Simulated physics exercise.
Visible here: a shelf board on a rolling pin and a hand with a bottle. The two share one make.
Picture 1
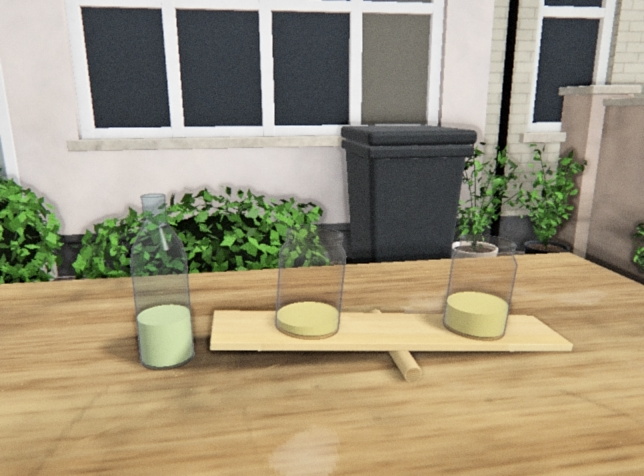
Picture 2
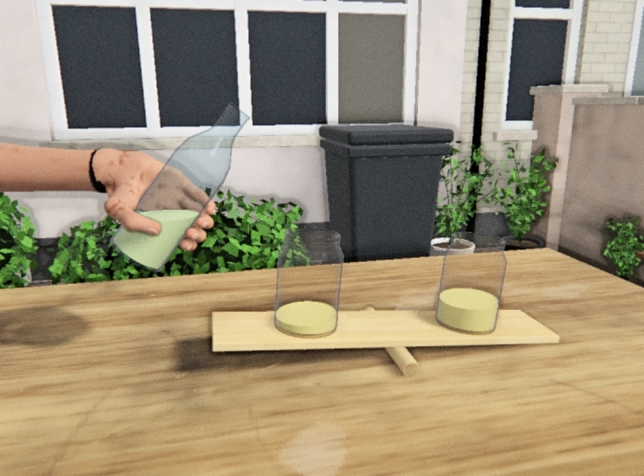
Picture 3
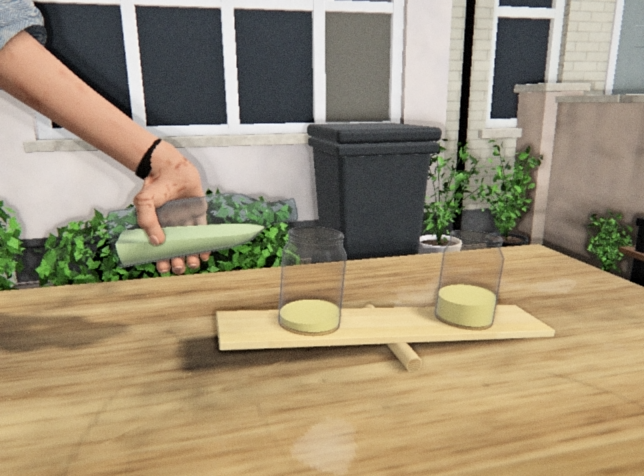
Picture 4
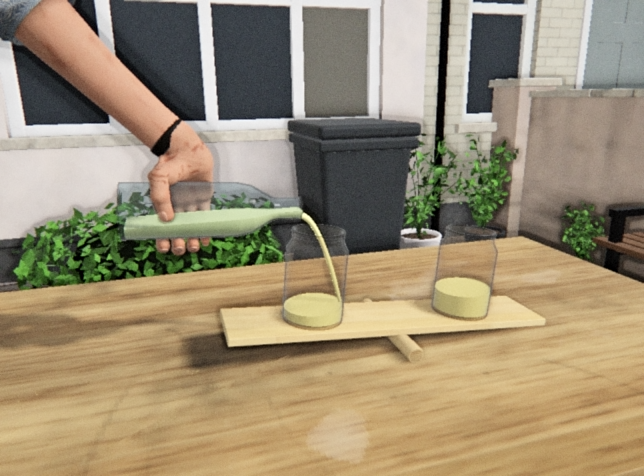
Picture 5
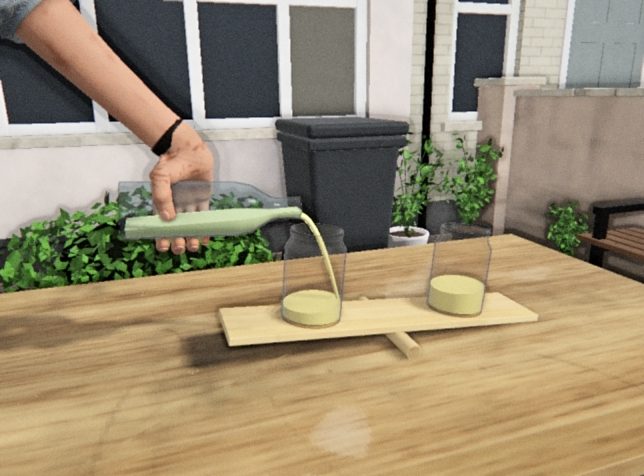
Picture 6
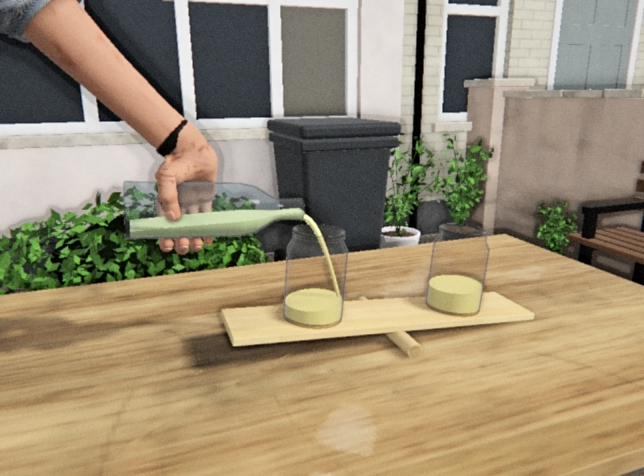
A hand lifting a bottle from a wooden table, tilting it and pouring pale liquid into the left jar on a balanced board.
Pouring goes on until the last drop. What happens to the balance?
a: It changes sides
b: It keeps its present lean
It changes sides.
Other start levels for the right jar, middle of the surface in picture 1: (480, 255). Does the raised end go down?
My guess is that it sits tight.
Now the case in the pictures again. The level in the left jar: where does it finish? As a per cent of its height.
40 %.
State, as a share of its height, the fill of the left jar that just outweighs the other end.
About 25 per cent, I think.
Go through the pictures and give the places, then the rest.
In the first picture, all is still; bottle (161, 278) about a quarter full; left jar (311, 278) nearly empty, raised; right jar (480, 283) about a quarter full, on the low side.
In the second picture, the hand lifts the bottle; rolling pin (409, 366); left jar nearly empty, surface at (306, 314).
In the third picture, the bottle is brought over; bottle (211, 223) tipped 85° with all of its load; left jar (313, 277) nearly empty.
In the fourth picture, a stream runs into the left jar; rolling pin (413, 353); left jar nearly empty, surface at (313, 305); right jar about a quarter full, surface at (462, 288).
In the fifth picture, a stream runs into the left jar; bottle (217, 209) tipped 95° with about three quarters of its load; left jar (314, 272) nearly empty.
In the sixth picture, a stream runs into the left jar; rolling pin (412, 349); left jar nearly empty, surface at (314, 300); right jar about a quarter full, surface at (455, 285).
Soon after, the left jar is about a quarter full; the shelf board has swung over, and that end is down.
Later, the left jar is about a third full; the shelf board has swung over, and that end is down.
In the end, the left jar is about a third full; the shelf board has swung over, and that end is down.
